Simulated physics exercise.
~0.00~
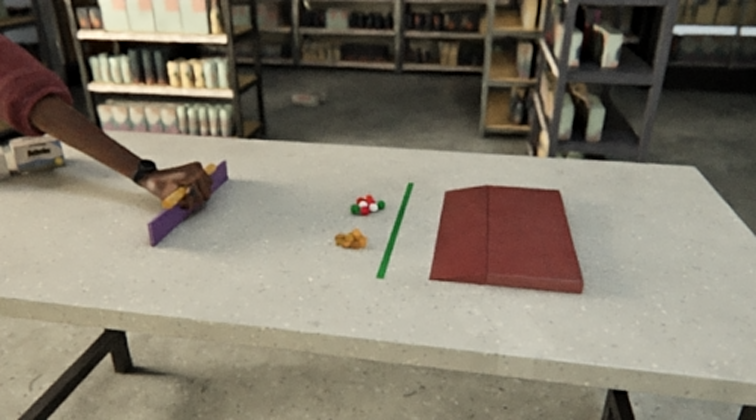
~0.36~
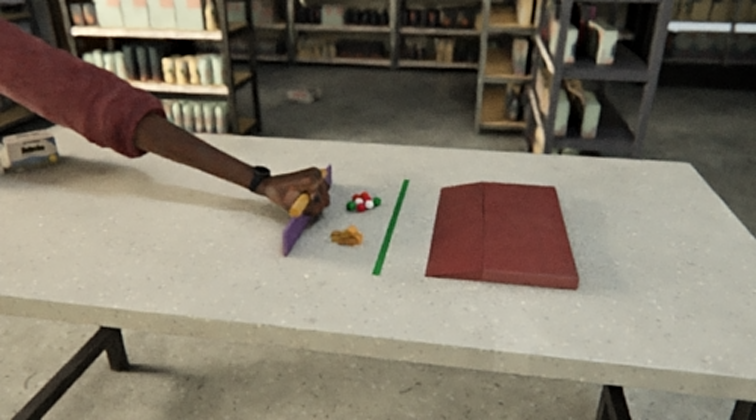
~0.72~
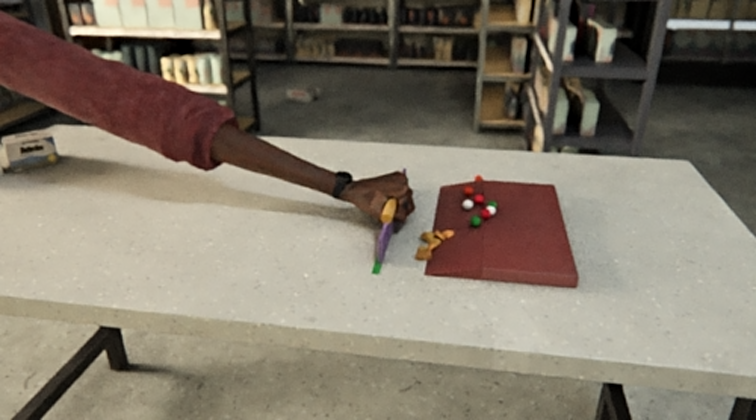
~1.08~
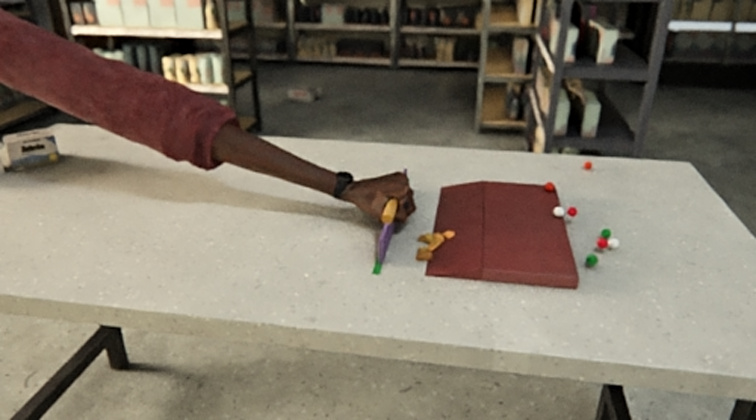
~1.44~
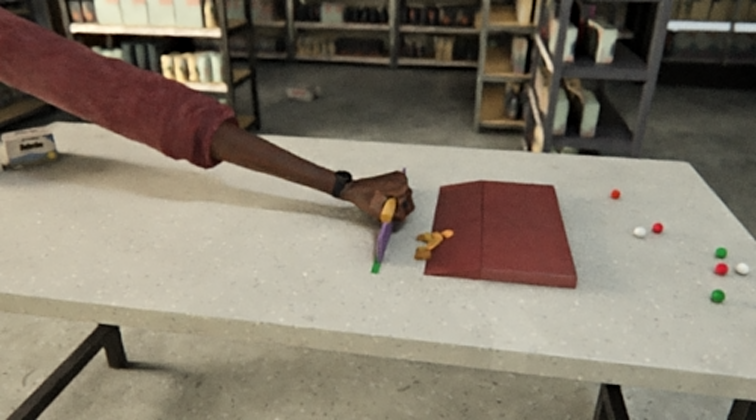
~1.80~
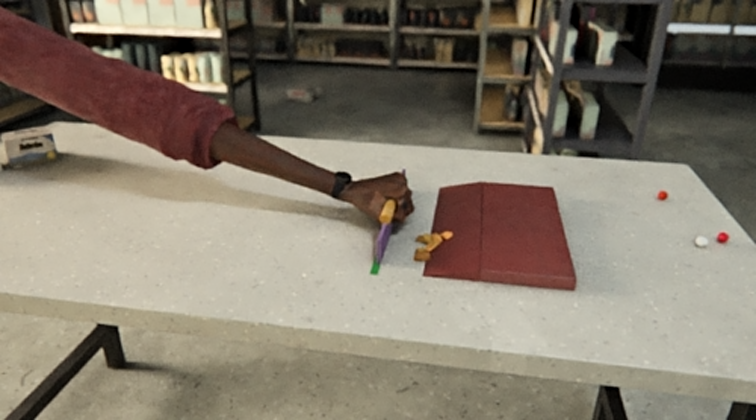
In this clip, a hand slides a purple scraper rightward into two small heaps and stops at green tape; the red, white and green balls roll over a dark red ramped slab and across the table, some leaving view, while the orange-brown pieces stay at the ramp's lower edge.
